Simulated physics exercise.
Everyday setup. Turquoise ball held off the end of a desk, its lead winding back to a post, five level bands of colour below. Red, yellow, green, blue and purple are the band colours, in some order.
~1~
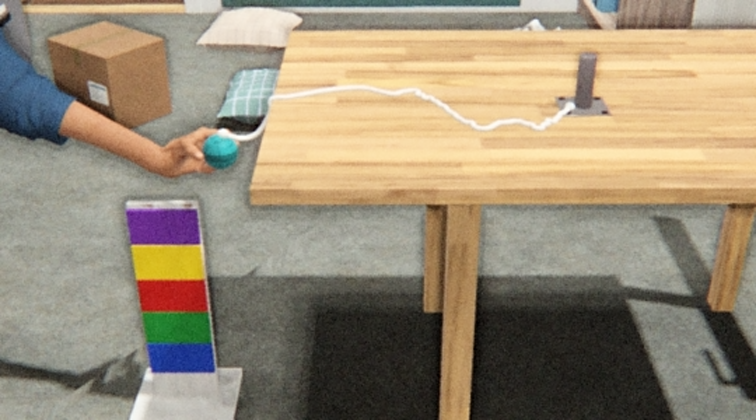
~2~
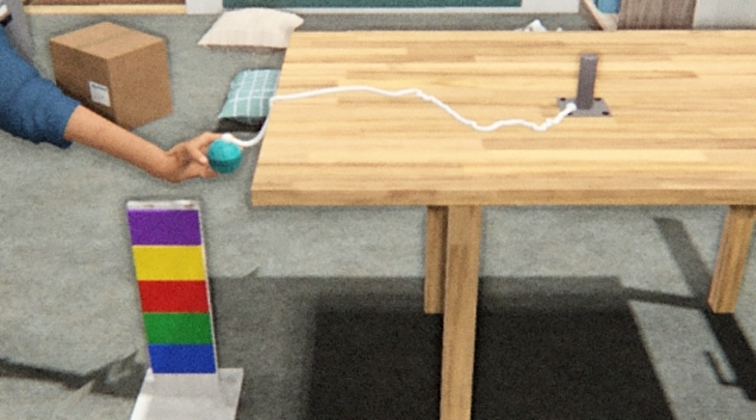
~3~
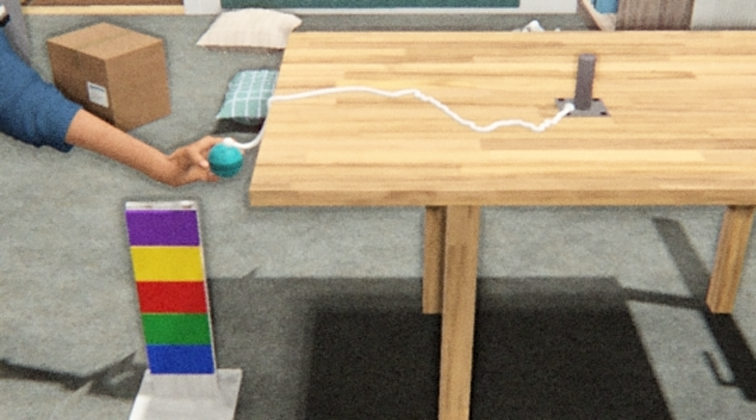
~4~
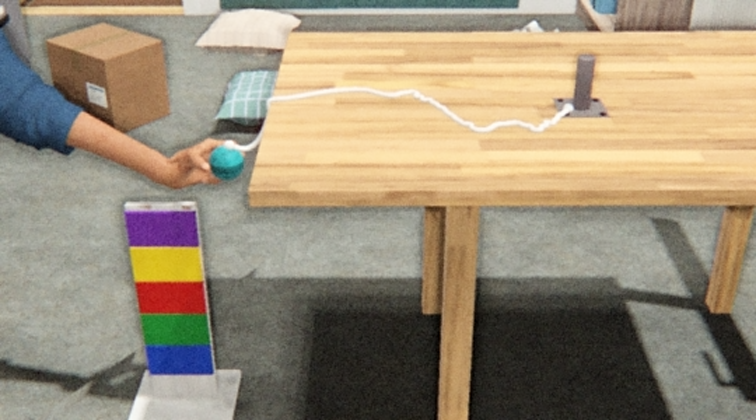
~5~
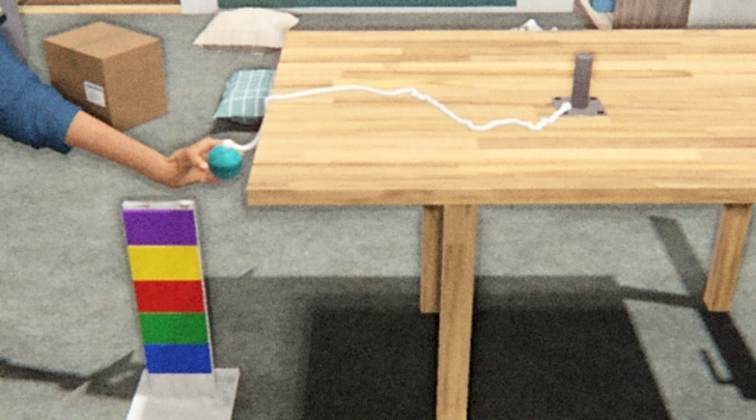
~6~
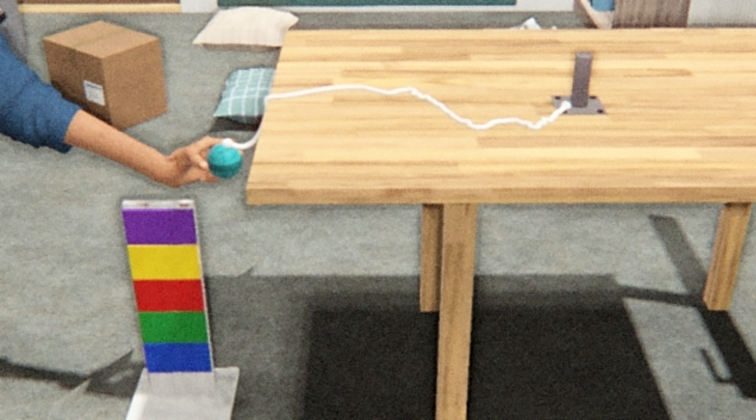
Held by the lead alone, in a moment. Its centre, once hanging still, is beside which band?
Beside the red band.
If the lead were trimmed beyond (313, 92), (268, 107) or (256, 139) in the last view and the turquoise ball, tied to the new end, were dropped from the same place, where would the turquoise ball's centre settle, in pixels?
First try near (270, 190), second near (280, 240), third near (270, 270).
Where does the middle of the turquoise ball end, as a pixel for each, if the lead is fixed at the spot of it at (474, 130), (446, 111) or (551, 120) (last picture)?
Going through the tries, I'd expect close to (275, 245), (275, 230) and lastly (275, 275).
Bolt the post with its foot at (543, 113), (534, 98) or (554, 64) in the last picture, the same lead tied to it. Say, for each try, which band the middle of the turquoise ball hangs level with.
It would be green; green; red.
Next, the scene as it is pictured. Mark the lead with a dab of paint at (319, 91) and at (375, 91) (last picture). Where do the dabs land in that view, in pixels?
Well, the first one sits at (270, 173), and the second one sits at (267, 119).
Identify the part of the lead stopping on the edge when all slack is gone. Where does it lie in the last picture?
It's the one at (380, 92).
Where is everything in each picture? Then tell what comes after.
The first frame shows turquoise ball (220, 152); purple (163, 229); yellow (168, 264); red (172, 297); green (177, 329); blue (181, 359).
The second frame shows turquoise ball (224, 157); lead through (555, 123) (492, 128) (434, 102) (374, 91) (293, 97).
The third frame shows turquoise ball (225, 160).
The fourth frame shows turquoise ball (226, 163); lead through (552, 124) (489, 129) (432, 103) (372, 92) (291, 98).
The fifth frame shows turquoise ball (225, 162).
The sixth frame shows turquoise ball (225, 161); lead through (550, 121) (487, 127) (429, 100) (370, 90) (288, 96).
Soon after, ball near (282, 284); level with red.
After that, ball near (269, 297); level with red.
In the end, ball near (278, 297); level with red. Its middle rests at the red band.
